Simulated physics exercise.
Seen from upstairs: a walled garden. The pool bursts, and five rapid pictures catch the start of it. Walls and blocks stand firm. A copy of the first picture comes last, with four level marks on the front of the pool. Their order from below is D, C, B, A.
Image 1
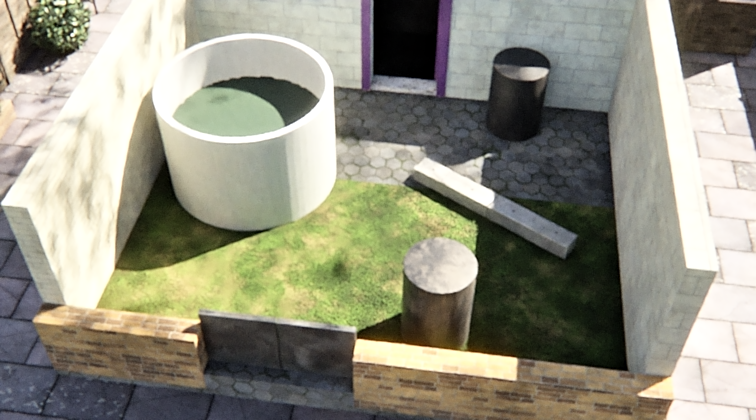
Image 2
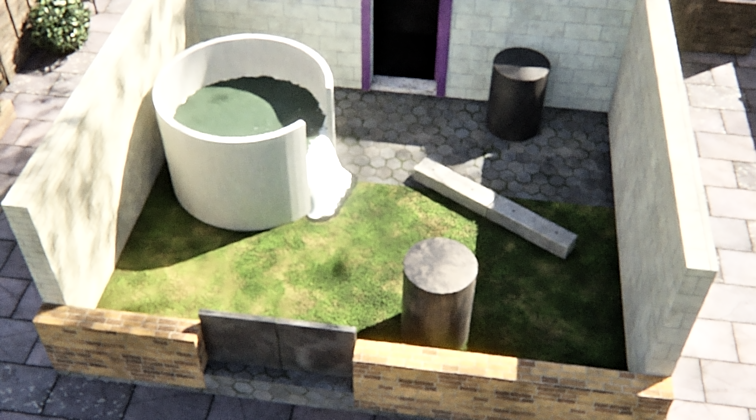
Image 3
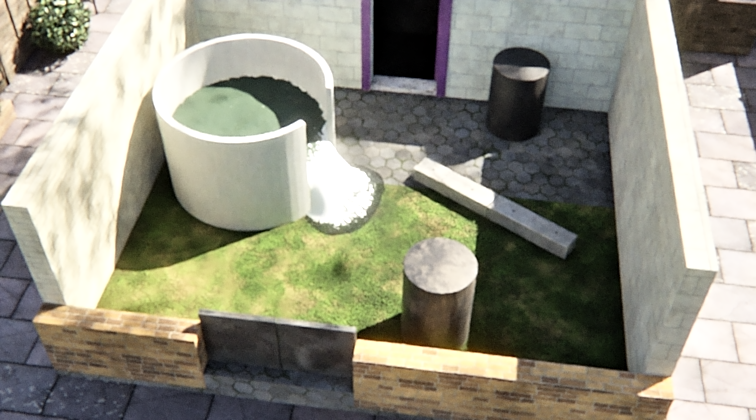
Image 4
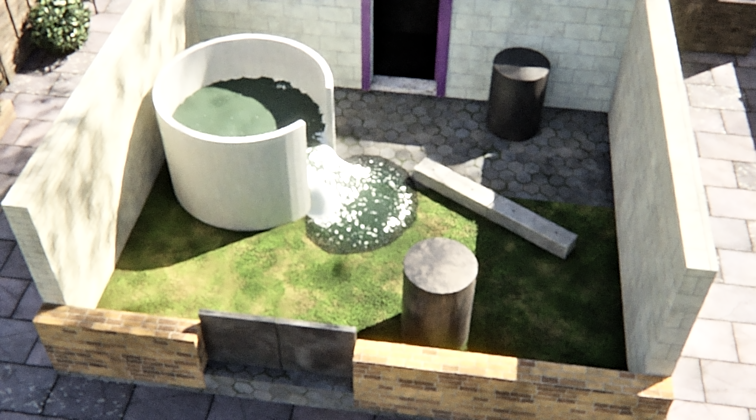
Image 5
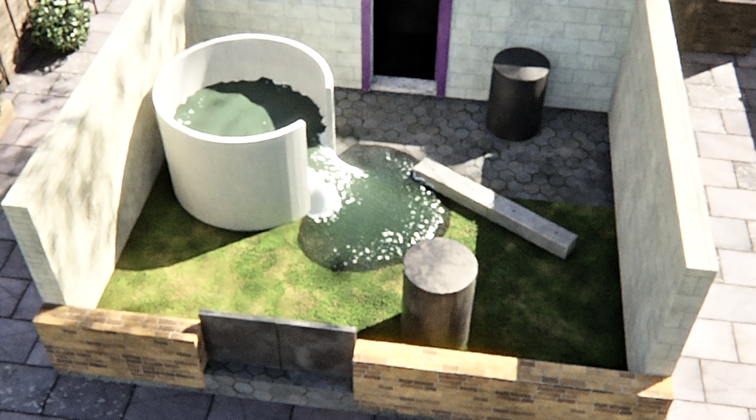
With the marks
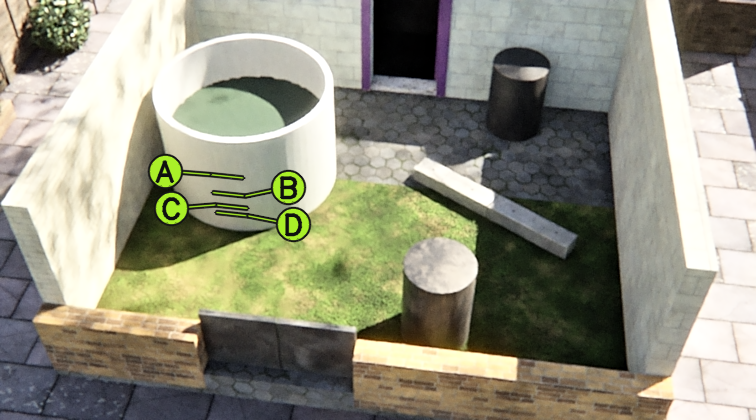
A round white pool stood full of dark green water in a walled garden until a gap opened in its right side, and foaming water poured out and spread across the grass and paving.
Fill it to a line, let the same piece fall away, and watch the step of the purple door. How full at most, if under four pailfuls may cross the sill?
The answer is level A.
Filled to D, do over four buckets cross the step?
No, that is safe.
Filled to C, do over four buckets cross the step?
No, that is safe.
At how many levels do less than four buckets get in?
All four.
On the marked copy, A at (226, 176); B at (229, 194); C at (231, 206); D at (232, 214); from the bottom up D, C, B, A.
With A, a splash gets over, under a bucket.
With B, nothing gets over.
With C, nothing gets over.
With D, nothing gets over.
